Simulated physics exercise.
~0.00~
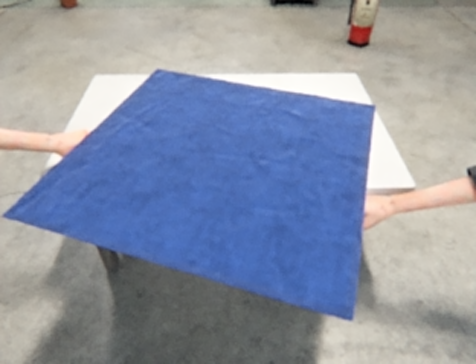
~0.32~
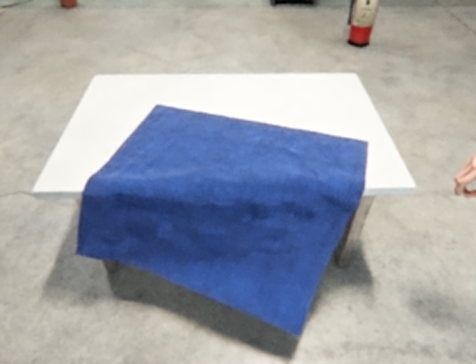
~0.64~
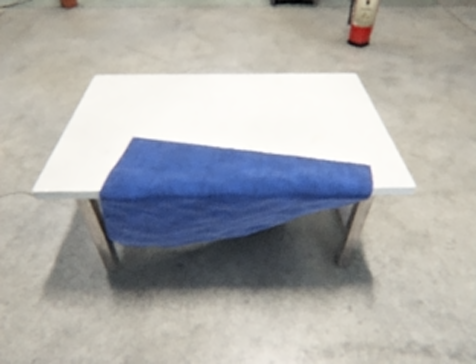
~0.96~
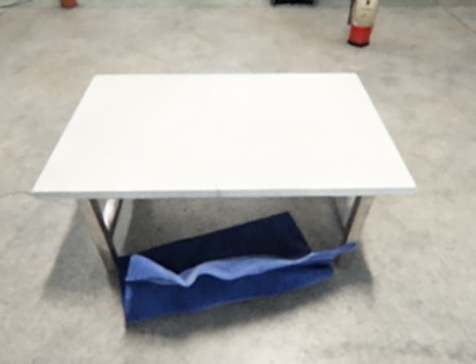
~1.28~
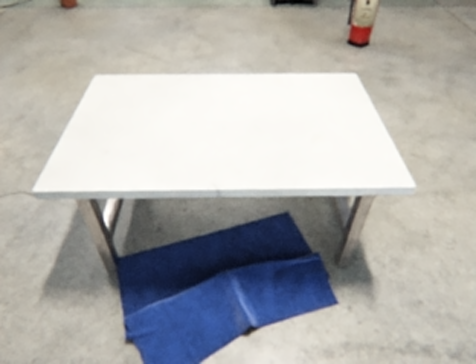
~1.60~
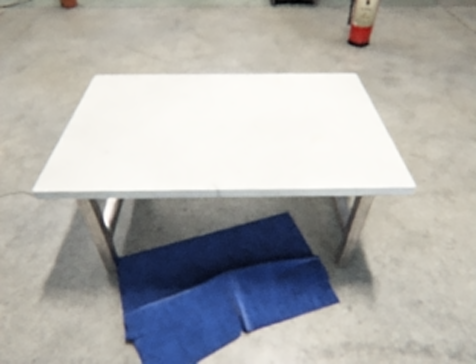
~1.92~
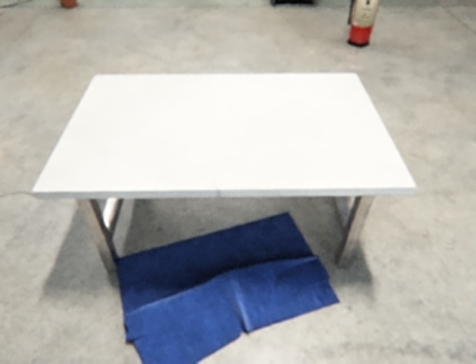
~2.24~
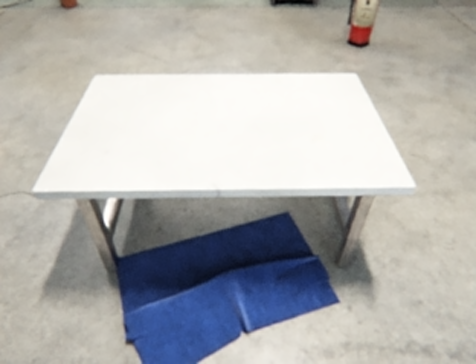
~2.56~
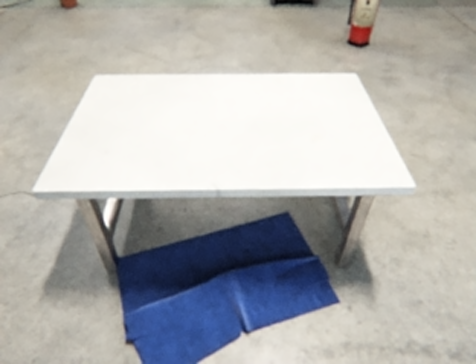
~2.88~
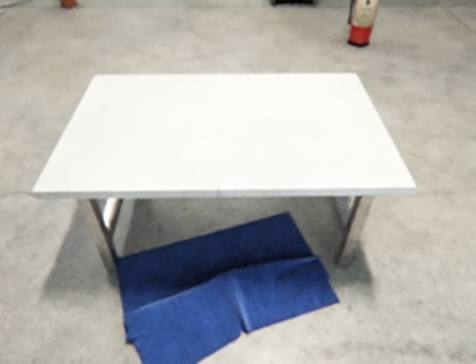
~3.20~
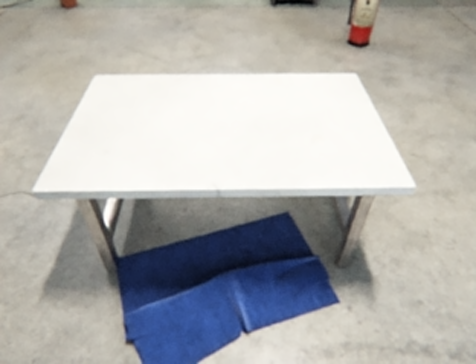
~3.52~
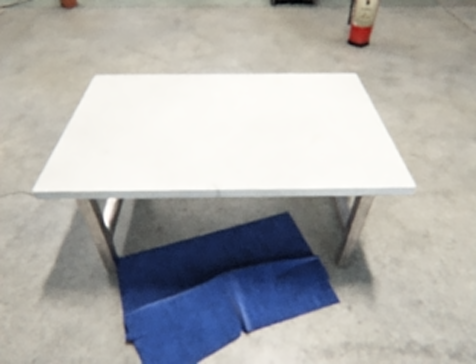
A blue cloth released by two hands slides off the white table's front edge onto the floor.
